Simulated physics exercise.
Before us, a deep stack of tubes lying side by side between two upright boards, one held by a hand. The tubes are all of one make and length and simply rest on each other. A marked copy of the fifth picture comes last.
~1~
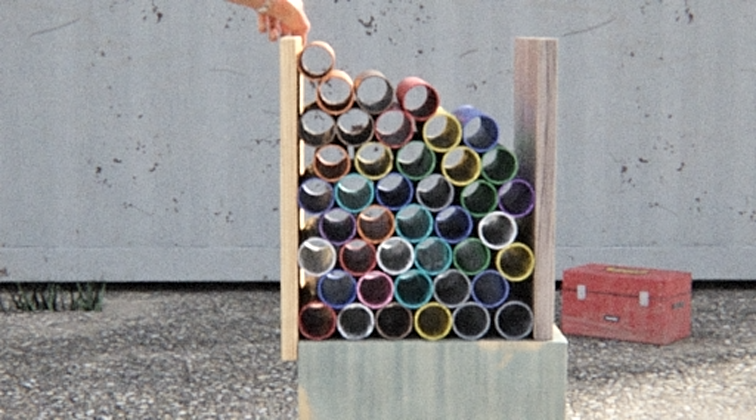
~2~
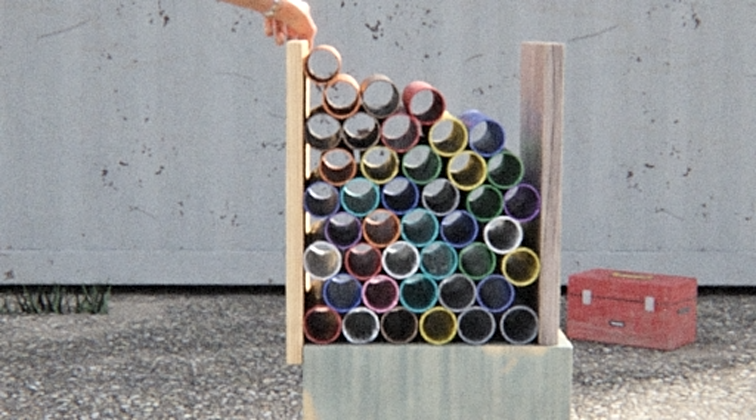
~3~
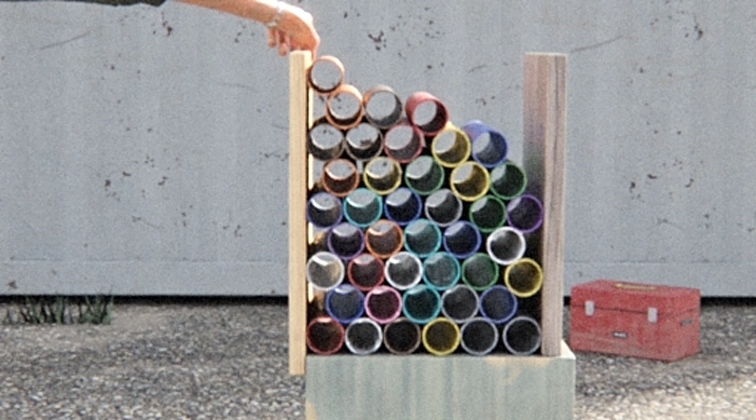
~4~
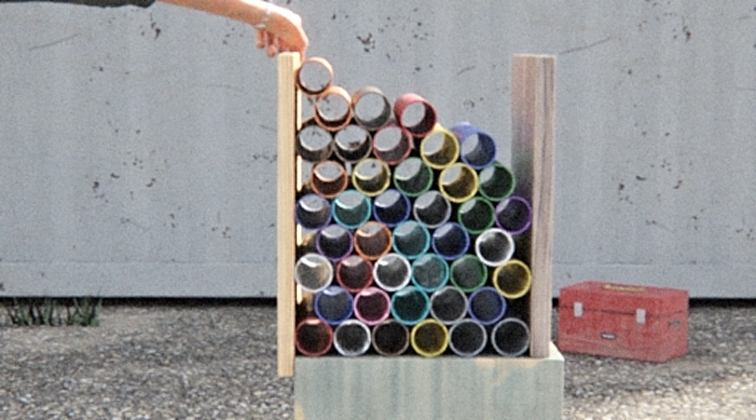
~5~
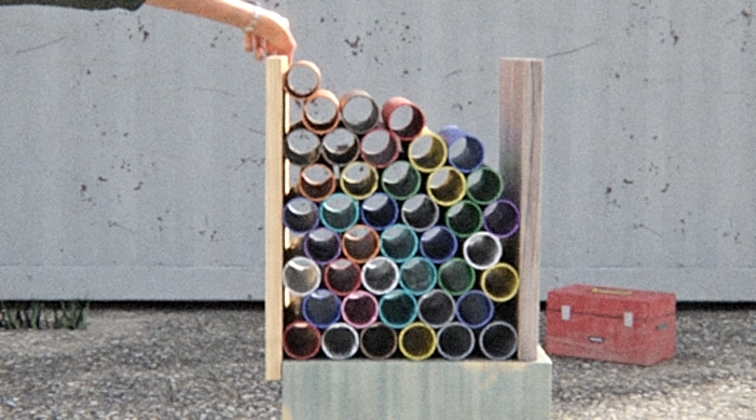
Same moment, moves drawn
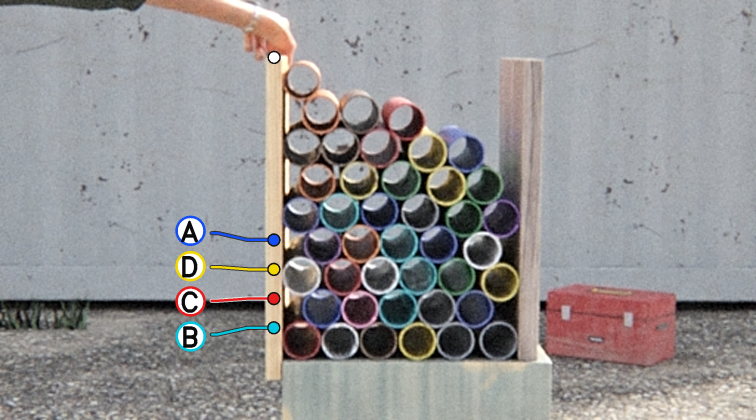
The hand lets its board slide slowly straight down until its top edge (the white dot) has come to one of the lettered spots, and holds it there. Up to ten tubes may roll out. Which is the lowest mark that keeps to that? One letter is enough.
Lower it to C and no more.
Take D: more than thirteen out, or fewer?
It loses fewer than thirteen.
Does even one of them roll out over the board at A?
Yes.
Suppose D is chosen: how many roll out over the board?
At D the number is seven.
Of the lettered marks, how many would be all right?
Three of them.
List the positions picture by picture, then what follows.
A red tube (317, 321); a grey tube (514, 320); a red tube (358, 257), in the first frame.
A red tube (364, 261); a turquoise tube (438, 260), in the second frame.
A turquoise tube (422, 238); an orange tube (340, 178), in the third frame.
A green tube (413, 177); a red tube (391, 145), in the fourth frame.
A red tube (407, 122); side board (278, 206); a red tube (301, 340), in the fifth frame.
On the copy, A at (274, 240); B at (274, 328); C at (274, 298); D at (274, 269); the white dot at (274, 58).
On C. First, top of the board (282, 156).
Then, top of the board (282, 262).
Finally, top of the board (282, 298), about seven out over the board.
By contrast, A three out over the board; B more than ten out over the board; D about seven out over the board.
